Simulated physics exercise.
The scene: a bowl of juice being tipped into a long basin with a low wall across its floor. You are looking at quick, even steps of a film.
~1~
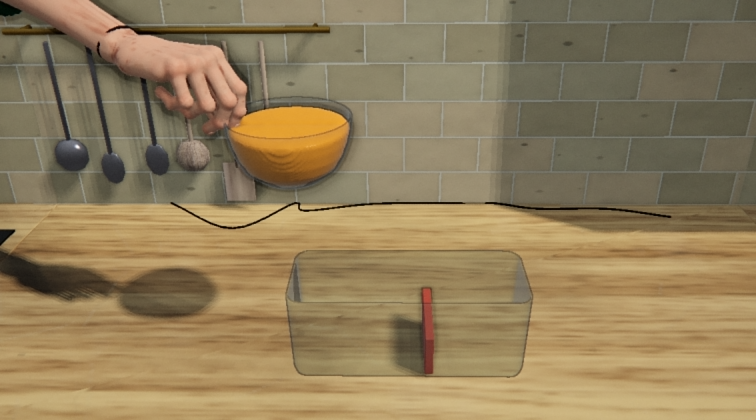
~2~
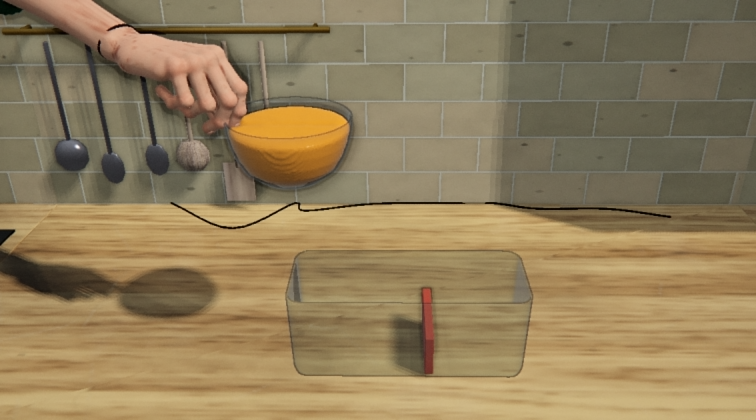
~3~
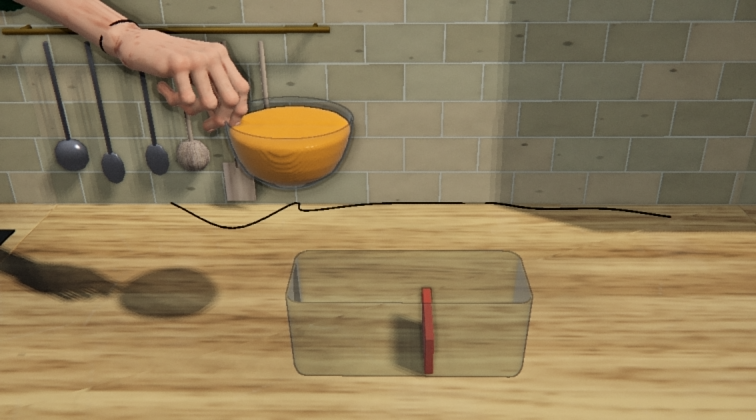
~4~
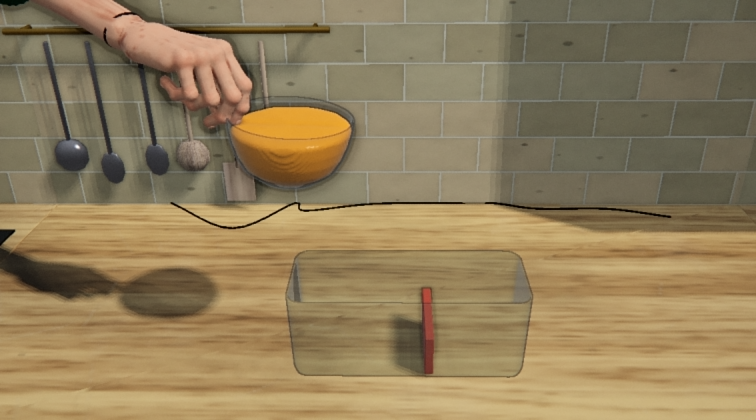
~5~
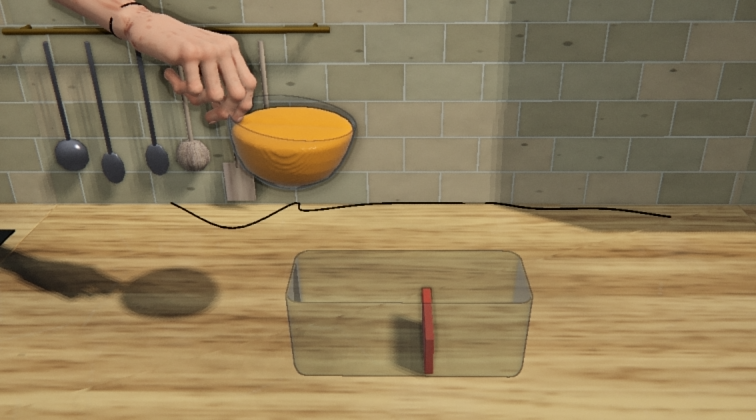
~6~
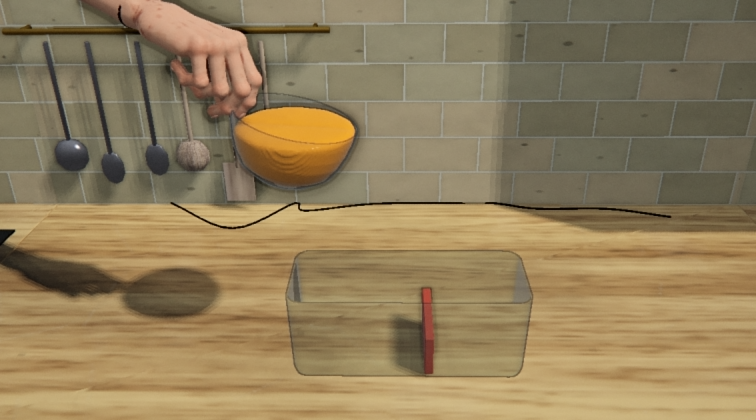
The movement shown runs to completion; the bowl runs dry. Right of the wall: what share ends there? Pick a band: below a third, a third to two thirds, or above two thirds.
Below a third.
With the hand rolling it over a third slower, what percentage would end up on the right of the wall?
I'd estimate some 35 percent.
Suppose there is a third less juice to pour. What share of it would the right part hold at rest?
Some 0 parts in a hundred.
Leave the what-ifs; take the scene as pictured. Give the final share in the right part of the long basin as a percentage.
Close to 25 in a hundred.
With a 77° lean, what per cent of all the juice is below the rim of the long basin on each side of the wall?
On the left 10 per cent, on the right 5 per cent.
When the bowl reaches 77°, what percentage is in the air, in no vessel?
50 %.
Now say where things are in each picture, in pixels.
In the first picture, it leans 0°; its right rim is at (351, 118); the juice meets the walls at (230, 125) and (350, 124); the long basin's rim runs from (291, 276) to (526, 277); the wall's top is at (428, 314).
In the second picture, it leans 1°; its right rim is at (351, 118); the juice meets the walls at (230, 124) and (350, 125).
In the third picture, it leans 2°; its right rim is at (352, 120); the juice meets the walls at (231, 123) and (350, 125).
In the fourth picture, it leans 5°; its right rim is at (354, 123); the juice meets the walls at (233, 123) and (352, 127).
In the fifth picture, it leans 9°; its right rim is at (355, 127); the juice meets the walls at (234, 123) and (353, 128).
In the sixth picture, it leans 14°; its right rim is at (357, 133); the juice meets the walls at (236, 123) and (355, 128).
A moment on, the tilt is 77° and 38 per cent is still to pour, 9 is left of the wall and 5 right of it.
Next, the tilt is 111° and 1 per cent is still to pour, 65 is left of the wall and 25 right of it.
Then the tilt is 114° and 0 per cent is still to pour, 70 is left of the wall and 25 right of it.
Later the tilt is 114° and 0 per cent is still to pour, 69 is left of the wall and 26 right of it.
At rest 69 per cent lies left of the wall, 26 right of it and 5 outside.
